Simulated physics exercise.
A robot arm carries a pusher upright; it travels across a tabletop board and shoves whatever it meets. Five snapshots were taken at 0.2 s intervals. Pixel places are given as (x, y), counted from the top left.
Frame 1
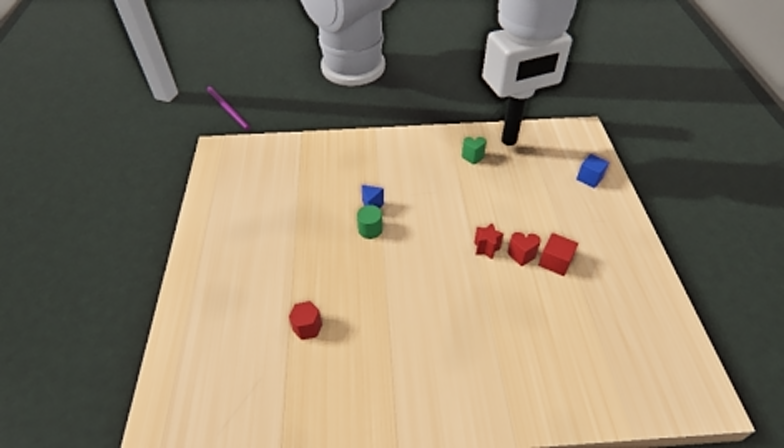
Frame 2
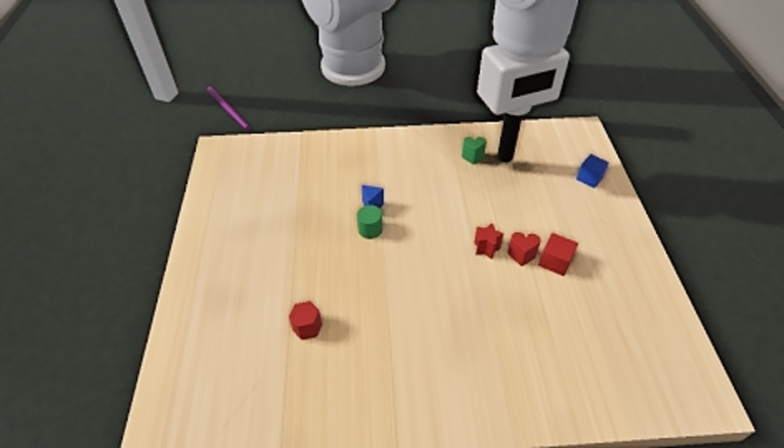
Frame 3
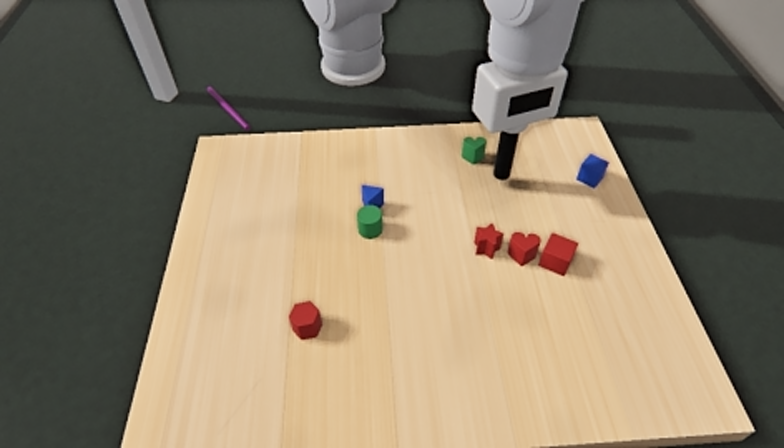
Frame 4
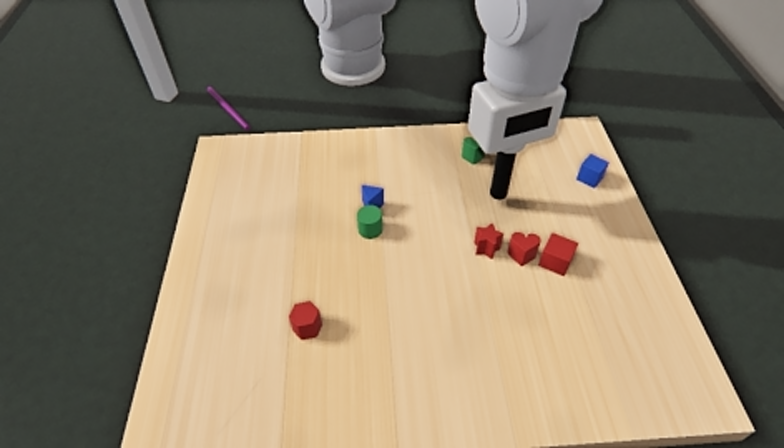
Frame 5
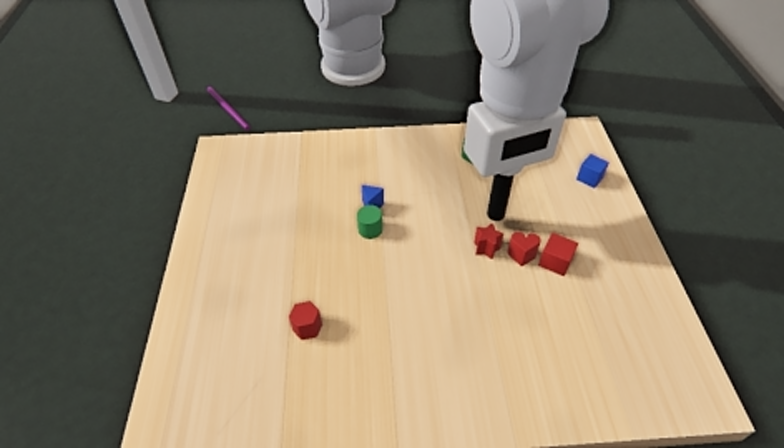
On a light wooden board, a robot arm's black pusher moving steadily nearer a row of red blocks, all blocks staying still.
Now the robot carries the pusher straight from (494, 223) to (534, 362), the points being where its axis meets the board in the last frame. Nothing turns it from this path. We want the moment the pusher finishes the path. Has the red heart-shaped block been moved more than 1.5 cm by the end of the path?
Yes, that is what happens.
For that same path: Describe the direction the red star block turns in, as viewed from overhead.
My answer: Clockwise.
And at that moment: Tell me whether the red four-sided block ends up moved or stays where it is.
At the end of the path, the red four-sided block remains in its old spot.
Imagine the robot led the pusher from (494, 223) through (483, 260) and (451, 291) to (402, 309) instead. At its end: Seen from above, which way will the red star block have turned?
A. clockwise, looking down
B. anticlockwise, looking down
My answer is option B.
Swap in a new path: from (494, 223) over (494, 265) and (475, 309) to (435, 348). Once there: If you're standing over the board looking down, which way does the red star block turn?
Seen from above, its turn is clockwise.
On the path given first. One third of the way, pusher (508, 257); red star block (487, 240), turned 45° clockwise; red heart-shaped block (535, 250), turned 50° anticlockwise.
Two thirds of the way, pusher (521, 303); red star block (487, 240), turned 45° clockwise; red heart-shaped block (535, 254), turned 80° anticlockwise.
At the end, pusher (536, 356); red star block (487, 240), turned 45° clockwise; red heart-shaped block (535, 254), turned 80° anticlockwise; red four-sided block still.
